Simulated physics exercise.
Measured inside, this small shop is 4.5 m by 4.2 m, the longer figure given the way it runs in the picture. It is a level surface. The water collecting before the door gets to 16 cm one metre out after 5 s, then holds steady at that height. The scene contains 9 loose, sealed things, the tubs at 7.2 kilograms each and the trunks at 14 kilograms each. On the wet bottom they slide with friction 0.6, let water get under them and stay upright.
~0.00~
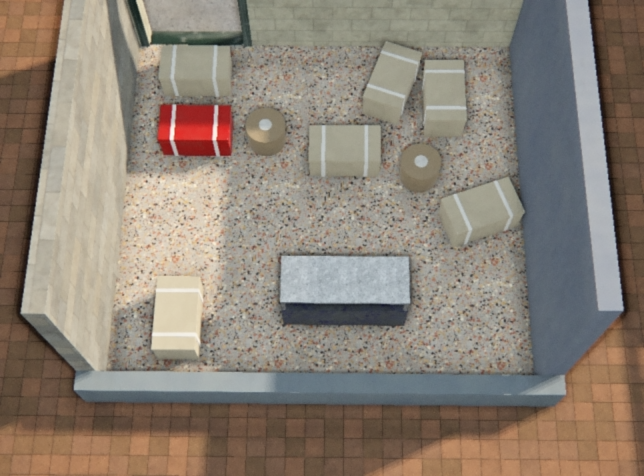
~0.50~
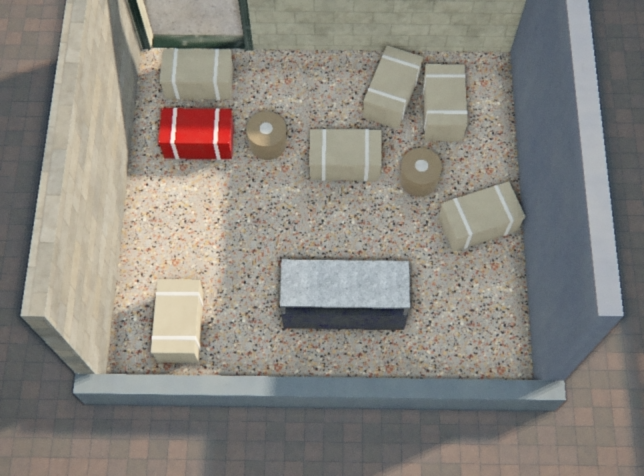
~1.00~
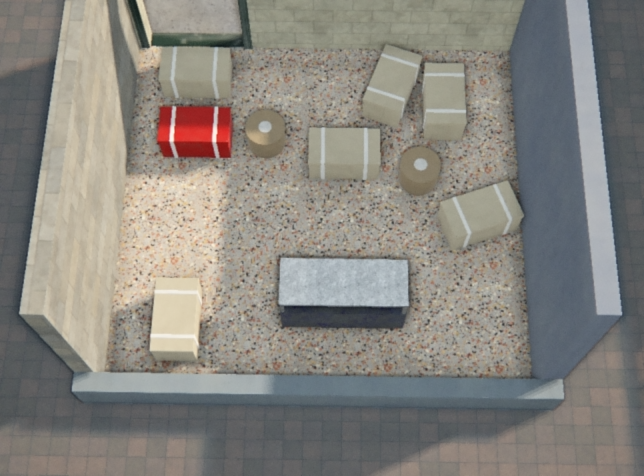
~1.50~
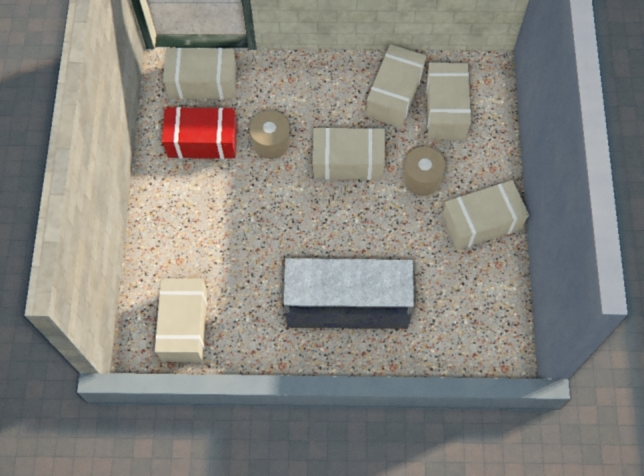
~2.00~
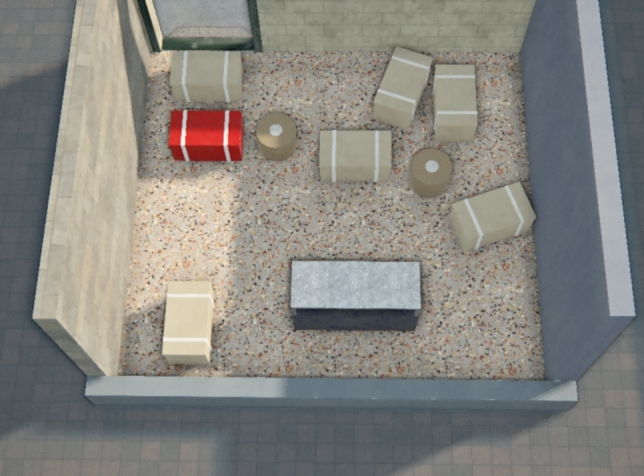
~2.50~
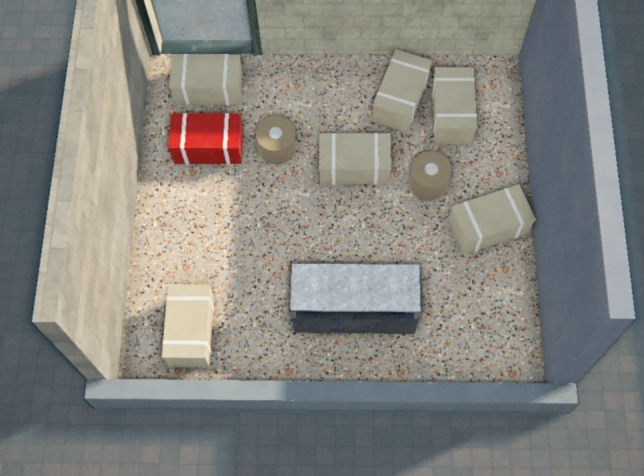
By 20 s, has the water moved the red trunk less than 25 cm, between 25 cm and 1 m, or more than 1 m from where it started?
My guess is it drifts off a long way.
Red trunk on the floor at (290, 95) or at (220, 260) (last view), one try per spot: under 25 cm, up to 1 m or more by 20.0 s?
Try one: Large displacement; try two: Moderate displacement.
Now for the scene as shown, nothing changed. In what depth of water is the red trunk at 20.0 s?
Near 11 cm deep.
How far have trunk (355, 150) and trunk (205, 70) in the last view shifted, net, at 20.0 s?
They've ended up 80 cm and 300 cm away, in that order.
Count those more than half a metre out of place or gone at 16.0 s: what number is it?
By that point, 4.
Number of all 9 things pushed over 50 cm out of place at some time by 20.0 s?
That comes to 9.
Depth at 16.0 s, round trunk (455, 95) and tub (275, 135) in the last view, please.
6 and 9 cm.
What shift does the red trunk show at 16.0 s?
By that time, close to 300 cm.
After 4.0 s the red trunk is near (205, 131), 0.0 m from its start, aground; 0 afloat.
After 9.0 s the red trunk is near (251, 305), 2.2 m from its start, afloat; 3 afloat.
After 16.0 s the red trunk is near (350, 343), 3.0 m from its start, afloat; 9 afloat.
After 20.0 s the red trunk is near (489, 320), 3.8 m from its start, afloat; 9 afloat.
